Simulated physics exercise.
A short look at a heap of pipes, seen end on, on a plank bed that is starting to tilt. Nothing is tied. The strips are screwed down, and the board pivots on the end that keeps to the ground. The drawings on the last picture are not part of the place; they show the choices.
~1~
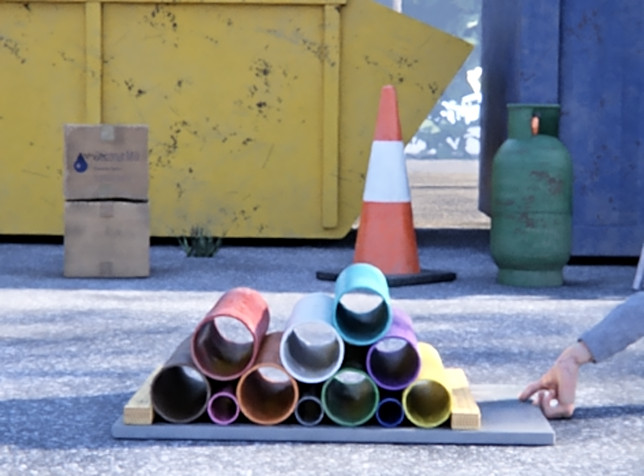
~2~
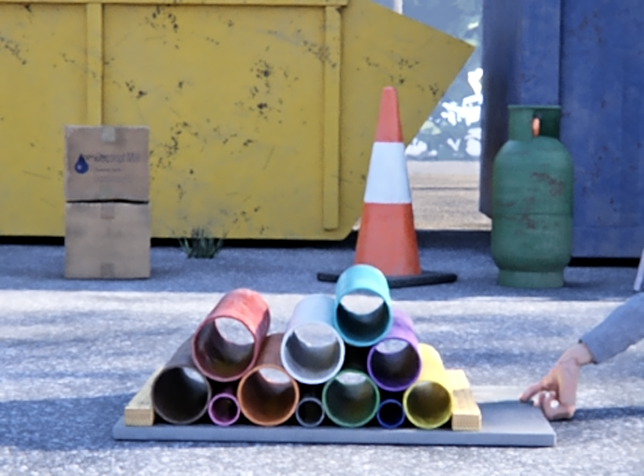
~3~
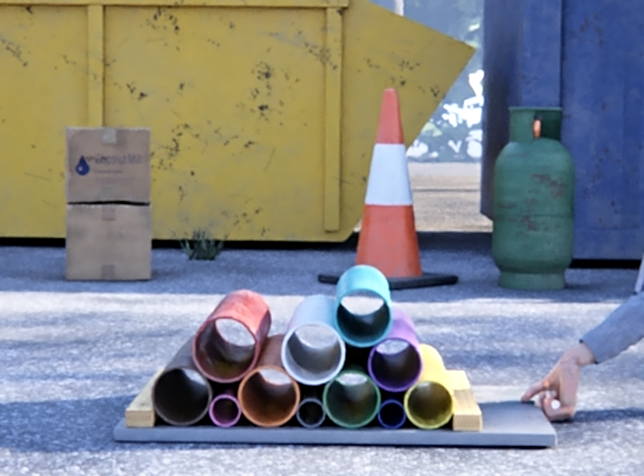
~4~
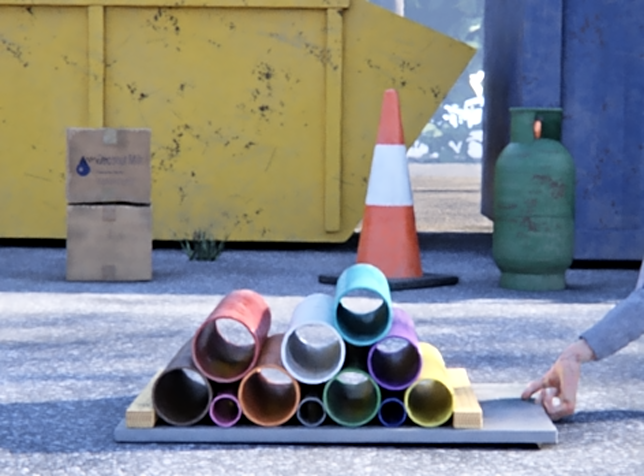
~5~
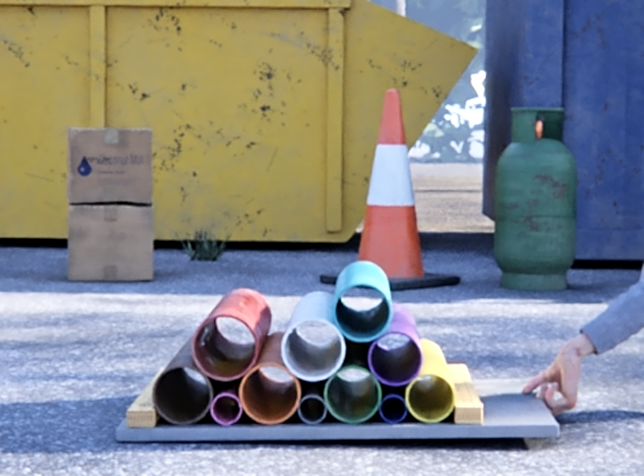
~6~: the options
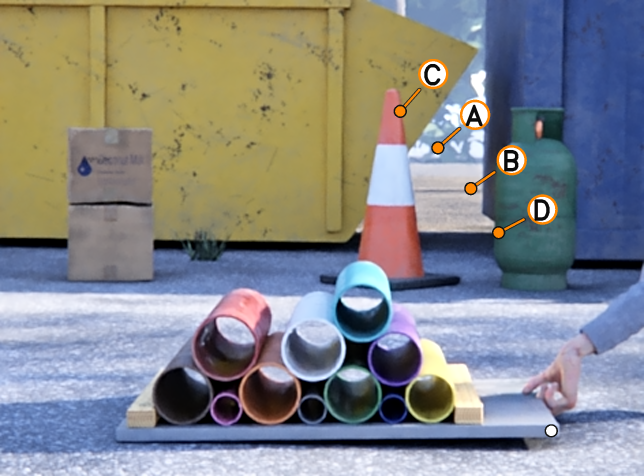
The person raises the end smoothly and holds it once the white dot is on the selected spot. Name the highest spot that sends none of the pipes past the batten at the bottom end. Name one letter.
Up to B.
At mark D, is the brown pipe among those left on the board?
Yes.
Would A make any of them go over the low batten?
Yes.
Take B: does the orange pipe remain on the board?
Yes.
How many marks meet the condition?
The number is two.
On the marked copy, A at (438, 148); B at (471, 189); C at (400, 111); D at (498, 233); the white dot at (551, 431).
With B. Early on, board at 20°.
Further on, board at 36°.
At the end, board at 36°, none over the low batten.
As for the rest, A seven over the low batten; C seven over the low batten; D none over the low batten.
